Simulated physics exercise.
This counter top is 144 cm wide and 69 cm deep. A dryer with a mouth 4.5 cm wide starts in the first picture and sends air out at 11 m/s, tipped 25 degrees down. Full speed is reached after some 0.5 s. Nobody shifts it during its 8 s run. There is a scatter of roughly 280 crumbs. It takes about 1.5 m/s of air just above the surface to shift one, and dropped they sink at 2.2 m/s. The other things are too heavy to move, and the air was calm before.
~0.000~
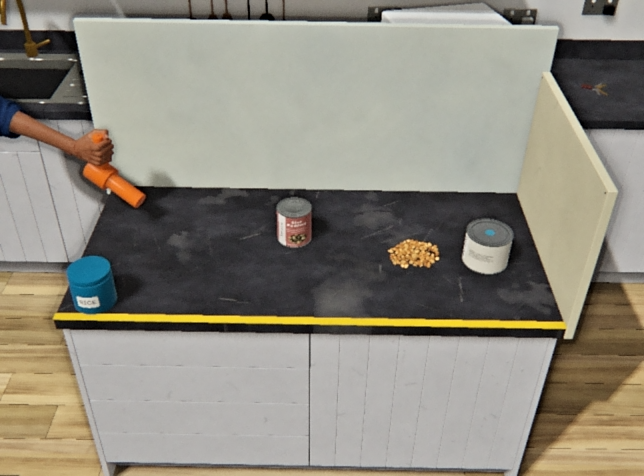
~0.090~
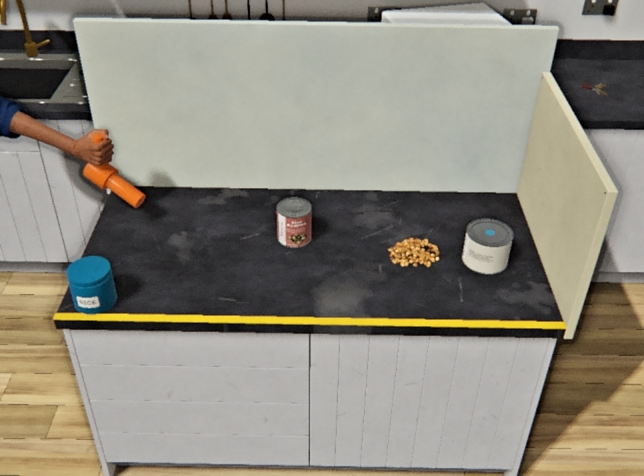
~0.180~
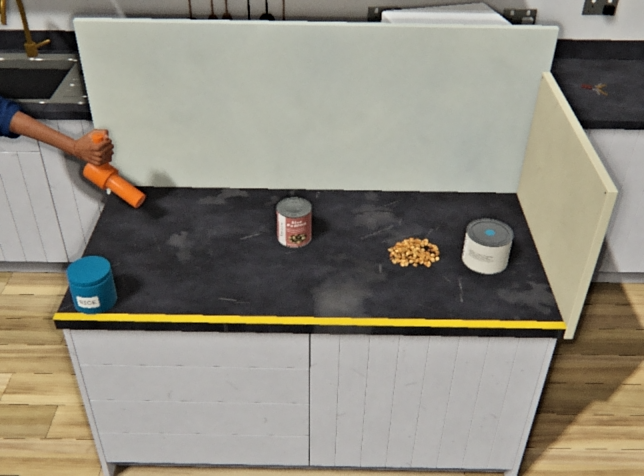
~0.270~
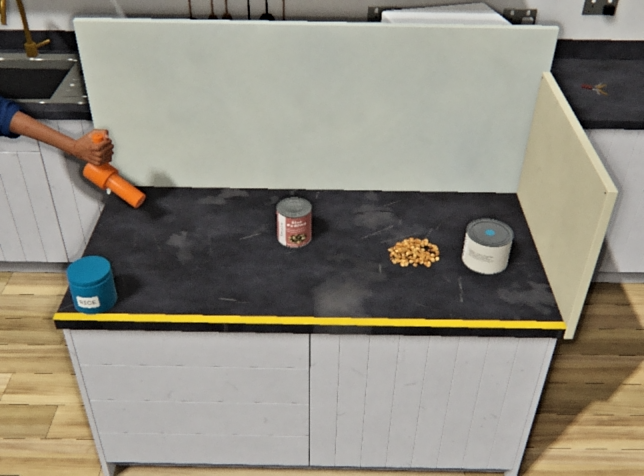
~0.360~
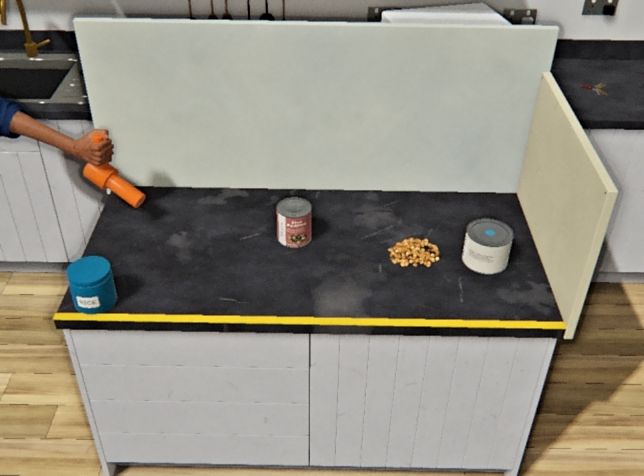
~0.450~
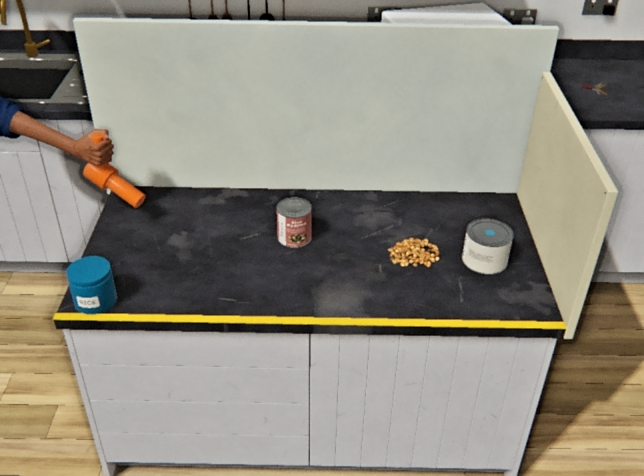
At the start, a hand on the left holds an orange dryer angled down over a dark counter with a yellow front edge, where a blue container, two tins and a scatter of golden crumbs sit. Through to the end, the hand keeps the dryer still, and nothing visibly moves.
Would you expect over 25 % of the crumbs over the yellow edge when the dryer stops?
As for a quarter going over the yellow edge: No.
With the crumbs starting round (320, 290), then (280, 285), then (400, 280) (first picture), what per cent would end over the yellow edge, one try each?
In that order: 100 %, 100 %, 50 %.
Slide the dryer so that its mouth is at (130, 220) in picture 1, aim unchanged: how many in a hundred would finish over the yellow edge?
It would be near 0 %.
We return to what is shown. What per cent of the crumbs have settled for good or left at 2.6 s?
About 20 %.
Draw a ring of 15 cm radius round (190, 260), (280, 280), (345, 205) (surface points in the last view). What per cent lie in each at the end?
In turn about 0 %, 0 %, 0 %.
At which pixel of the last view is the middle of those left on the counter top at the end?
At about (456, 254).
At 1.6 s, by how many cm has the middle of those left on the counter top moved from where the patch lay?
About 10 cm.
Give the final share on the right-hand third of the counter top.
Near 100 %.
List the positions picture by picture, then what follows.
In the first frame, the middle of the crumbs is near (414, 254), none has stirred yet and the mouth of the dryer is at (140, 202).
In the second frame, the middle of the crumbs is near (414, 251), none has stirred yet and the yellow edge is centred on (310, 324).
In the third frame, the middle of the crumbs is near (414, 251), none has stirred yet, the top of a tin is at (490, 232) and the top of a tin is at (294, 207).
In the fourth frame, the middle of the crumbs is near (414, 251) and none has stirred yet.
In the fifth frame, the middle of the crumbs is near (414, 251) and none has stirred yet.
In the sixth frame, the middle of the crumbs is near (414, 251) and none has stirred yet.
After 1.6 s the count stands so, 0 % are over the yellow edge; the middle of those still in play is near (439, 254).
After 2.6 s the count stands so, 0 % are over the yellow edge; the middle of those still in play is near (451, 255).
After 4.4 s the count stands so, 0 % are over the yellow edge; the middle of those still in play is near (452, 255).
After 8.0 s, at the end, 0 % are over the yellow edge; the middle of those still in play is near (456, 254).
